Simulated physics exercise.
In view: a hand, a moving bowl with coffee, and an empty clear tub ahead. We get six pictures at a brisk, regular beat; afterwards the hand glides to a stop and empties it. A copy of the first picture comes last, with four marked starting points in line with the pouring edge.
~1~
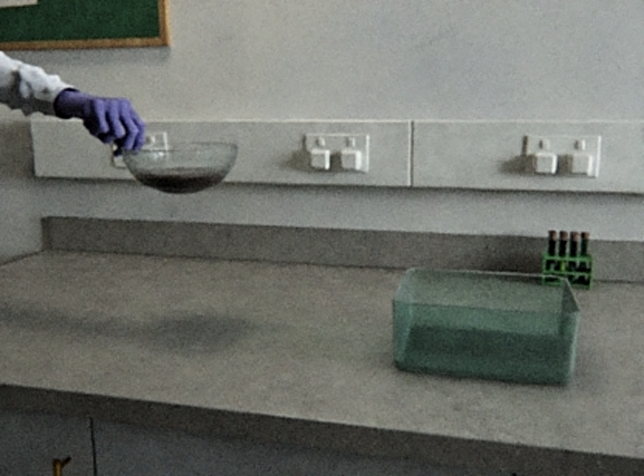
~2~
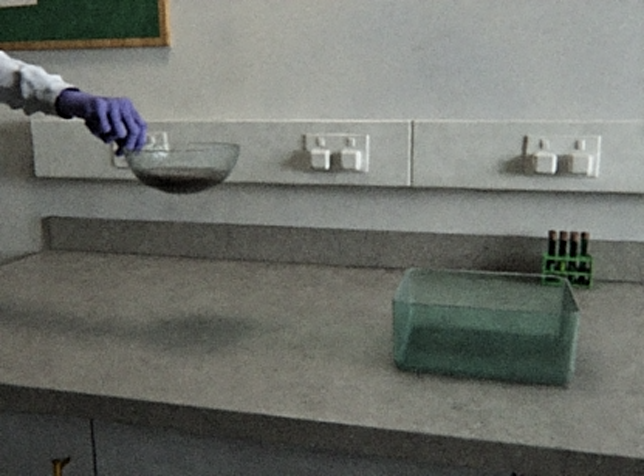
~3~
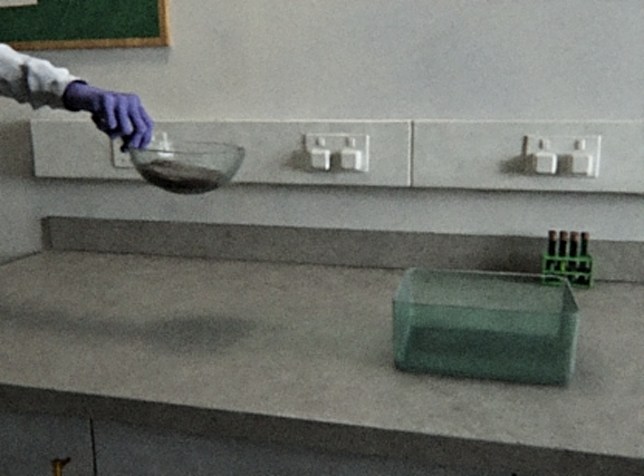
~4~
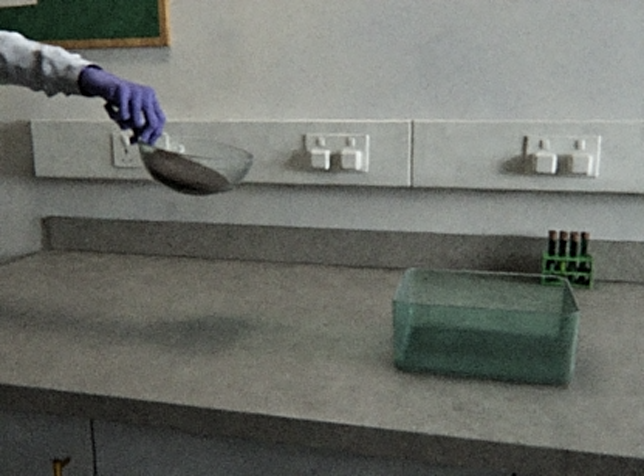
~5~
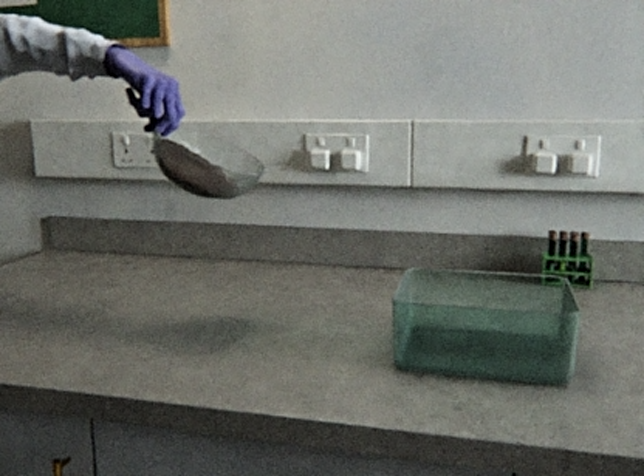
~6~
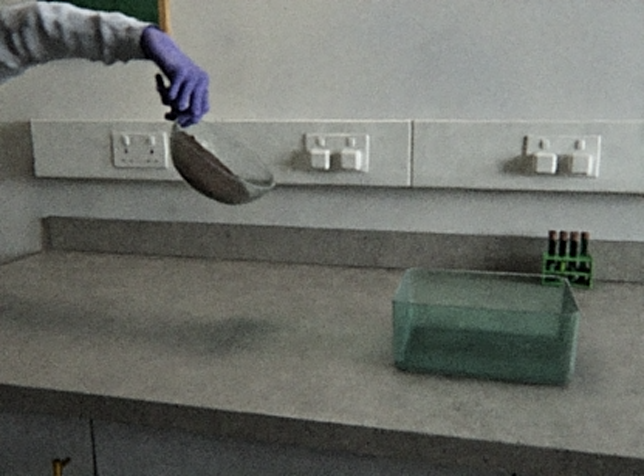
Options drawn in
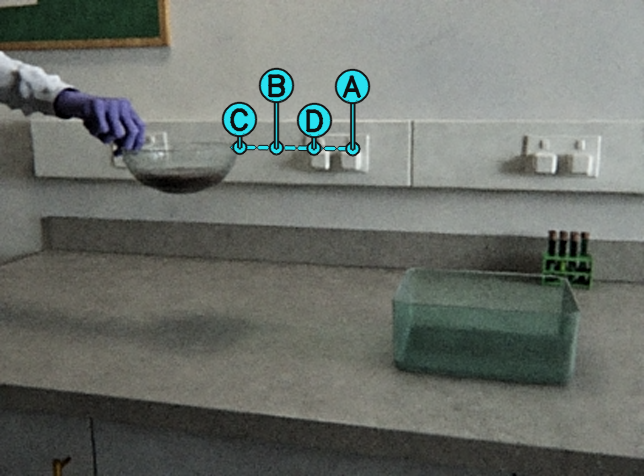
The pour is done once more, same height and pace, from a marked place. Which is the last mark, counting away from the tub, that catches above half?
Place B.
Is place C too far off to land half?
Yes.
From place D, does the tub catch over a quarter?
Yes, clearly.
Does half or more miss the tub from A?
No.
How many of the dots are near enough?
Three of the four.
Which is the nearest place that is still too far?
That is place C.
On the marked copy, A at (352, 148); B at (276, 147); C at (239, 147); D at (314, 148).
For place A, about 79 % lands in the tub, 13 % falls short and 8 % goes beside or beyond.
For place B, about 78 % lands in the tub, 8 % falls short and 14 % goes beside or beyond.
For place C, about 5 % lands in the tub, 91 % falls short and 4 % goes beside or beyond.
For place D, about 69 % lands in the tub, 6 % falls short and 25 % goes beside or beyond.
